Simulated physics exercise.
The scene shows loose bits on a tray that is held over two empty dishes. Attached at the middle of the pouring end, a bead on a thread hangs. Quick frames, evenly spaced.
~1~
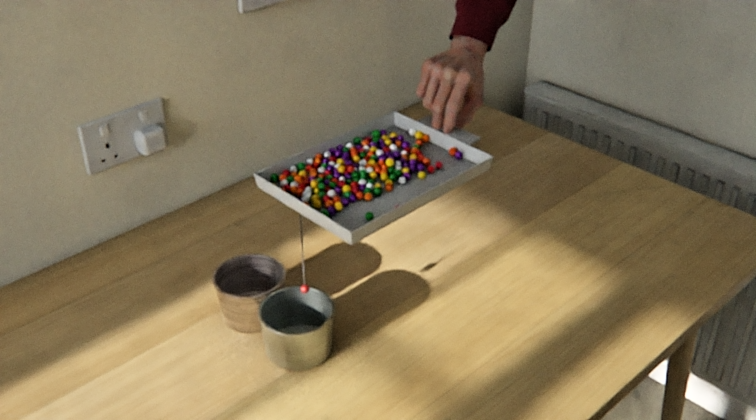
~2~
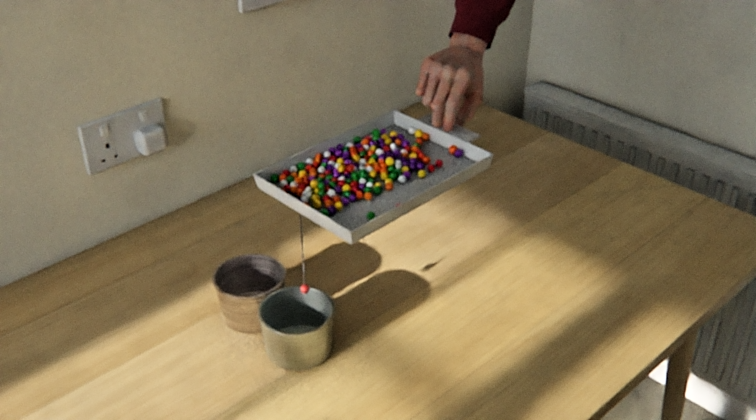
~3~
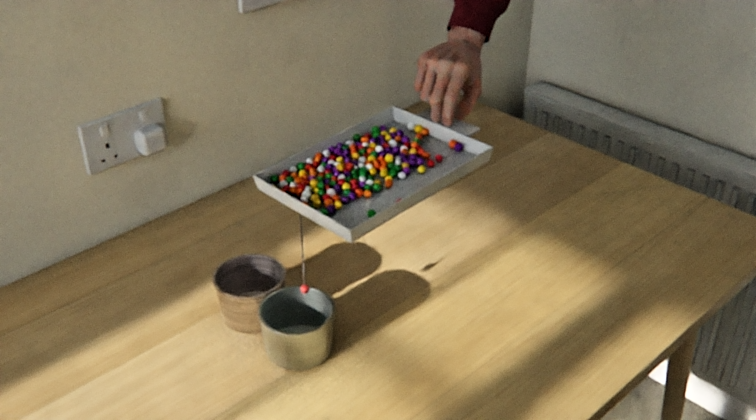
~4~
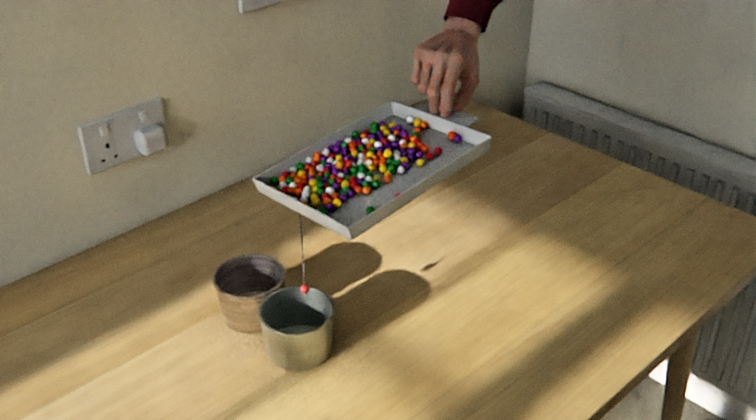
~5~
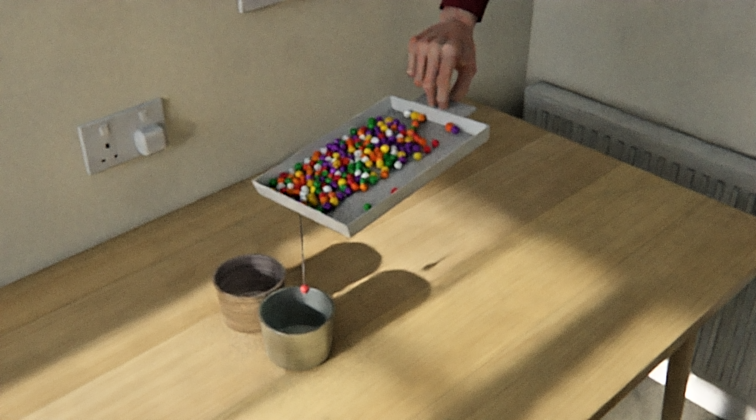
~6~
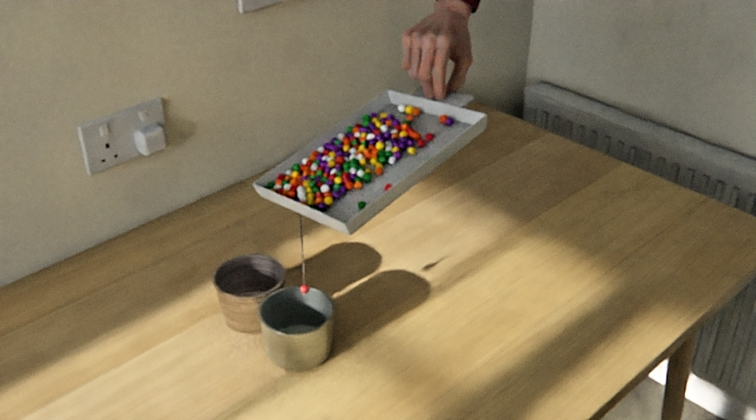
A hand in a dark red sleeve grips the far end of a pale tray above a wooden table, seen from above by a still camera. Multicoloured beads cover the tray, a red bead hangs on a thread beneath it, and brownish and grey-green dishes stand below, near a wall socket. The hand gradually raises its end, tilting the tray slightly, while the beads shift a little leftward.
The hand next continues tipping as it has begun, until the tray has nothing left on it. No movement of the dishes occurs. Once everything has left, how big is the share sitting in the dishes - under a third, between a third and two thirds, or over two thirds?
Past two thirds.
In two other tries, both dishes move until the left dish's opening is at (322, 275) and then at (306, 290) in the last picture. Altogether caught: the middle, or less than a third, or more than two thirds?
Trial 1 - under a third. Trial 2 - under a third.
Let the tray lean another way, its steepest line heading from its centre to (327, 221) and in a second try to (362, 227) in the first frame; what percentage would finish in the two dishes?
Respectively close to 20 and 0 in a hundred.
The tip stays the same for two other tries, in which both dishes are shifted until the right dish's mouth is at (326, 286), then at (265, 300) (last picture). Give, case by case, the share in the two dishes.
In order: 30 percent and 60 percent.
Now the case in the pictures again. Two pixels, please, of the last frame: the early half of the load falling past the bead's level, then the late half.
Early-half point (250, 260); late-half point (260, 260).
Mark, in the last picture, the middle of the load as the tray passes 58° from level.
Somewhere about pixel (304, 157).
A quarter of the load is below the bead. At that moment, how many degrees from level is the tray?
It has tipped about 80 degrees.
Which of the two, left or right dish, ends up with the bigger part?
Noted: The left-placed one ends with more.
Soon after the last picture, tray tipped steeply; nearly all on the tray; a stray few in the air.
A little later, tray tipped right over; a small part on the tray; most in the left dish; a small part outside both; a small part in the air.
Later still, tray tipped past a quarter turn; nearly all in the left dish; a small part outside both.
By the end, tray tipped past a quarter turn; none in the right dish; nearly all in the left dish; a small part outside both.
